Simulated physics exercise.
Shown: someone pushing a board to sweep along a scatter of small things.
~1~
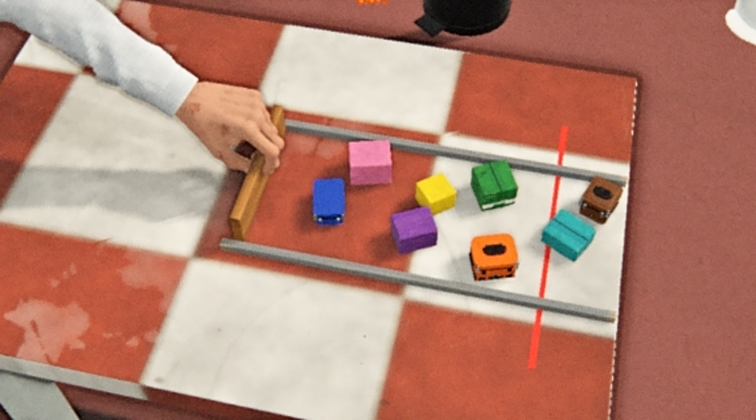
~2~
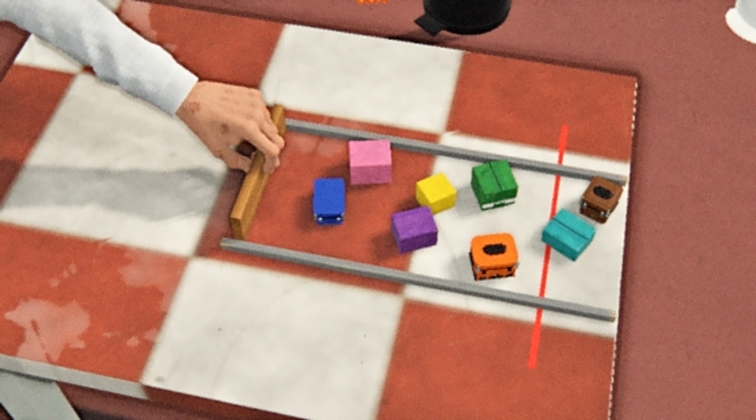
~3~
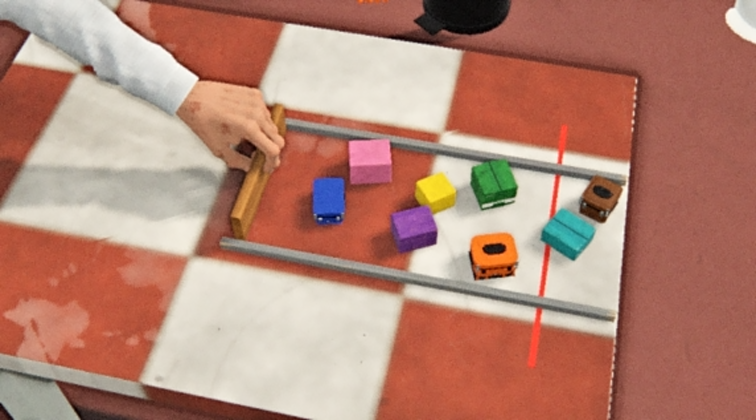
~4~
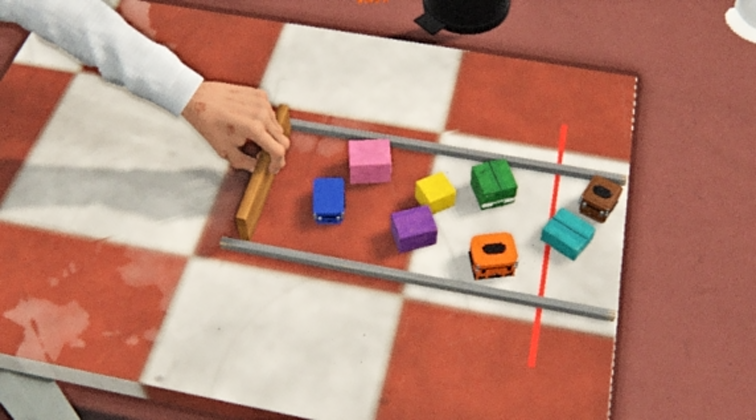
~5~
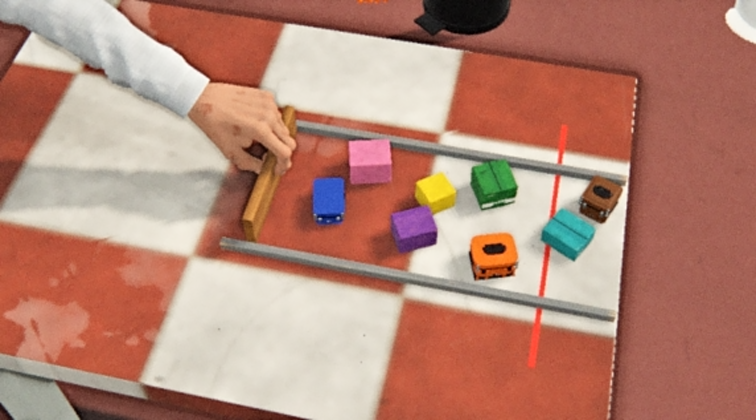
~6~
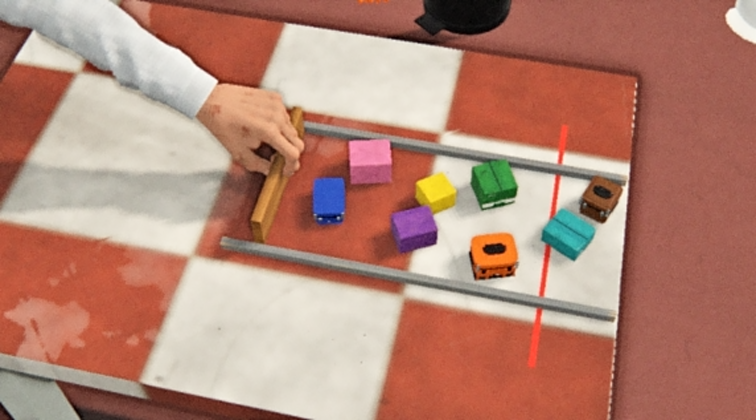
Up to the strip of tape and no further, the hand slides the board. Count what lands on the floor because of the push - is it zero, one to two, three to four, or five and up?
From what I see, the table loses three or four of them.
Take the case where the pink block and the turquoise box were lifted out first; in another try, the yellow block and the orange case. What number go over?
In order, the numbers are 2 and 1.
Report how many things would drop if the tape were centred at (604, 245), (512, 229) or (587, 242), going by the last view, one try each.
Result per try: 7; 0; 6.
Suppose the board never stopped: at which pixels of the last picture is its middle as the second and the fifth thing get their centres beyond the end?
At (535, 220) for the second, at (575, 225) for the fifth.
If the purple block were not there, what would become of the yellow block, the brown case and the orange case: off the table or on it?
The yellow block stays put; the brown case goes down; the orange case stays put.
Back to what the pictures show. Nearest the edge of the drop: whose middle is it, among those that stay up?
Result - the green box.
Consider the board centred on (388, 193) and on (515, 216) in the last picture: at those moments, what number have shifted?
Tally at point one: 4; at point two: 8.
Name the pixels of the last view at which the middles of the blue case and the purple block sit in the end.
One is at about (564, 245), the other at about (596, 275).
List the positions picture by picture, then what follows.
The first frame shows brown case (600, 201); turquoise box (568, 235); orange case (493, 257); board (260, 172); tape (550, 236).
The second frame shows turquoise box (568, 235); purple block (414, 230).
The third frame shows orange case (493, 256); blue case (329, 202).
The fourth frame shows brown case (600, 200); yellow block (435, 194).
The fifth frame shows turquoise box (568, 234); pink block (370, 162).
The sixth frame shows brown case (600, 200); turquoise box (568, 234); orange case (493, 256); board (279, 174); tape (550, 235).
Soon after, none off yet; brown case at rest near (600, 200); turquoise box at rest near (568, 234); orange case at rest near (493, 256).
Then, none off yet; brown case at rest near (600, 200); turquoise box at rest near (568, 234); orange case moved about its own width near (540, 272).
By the end, the number that fall off is three or four; fallen, orange case, turquoise box and brown case.
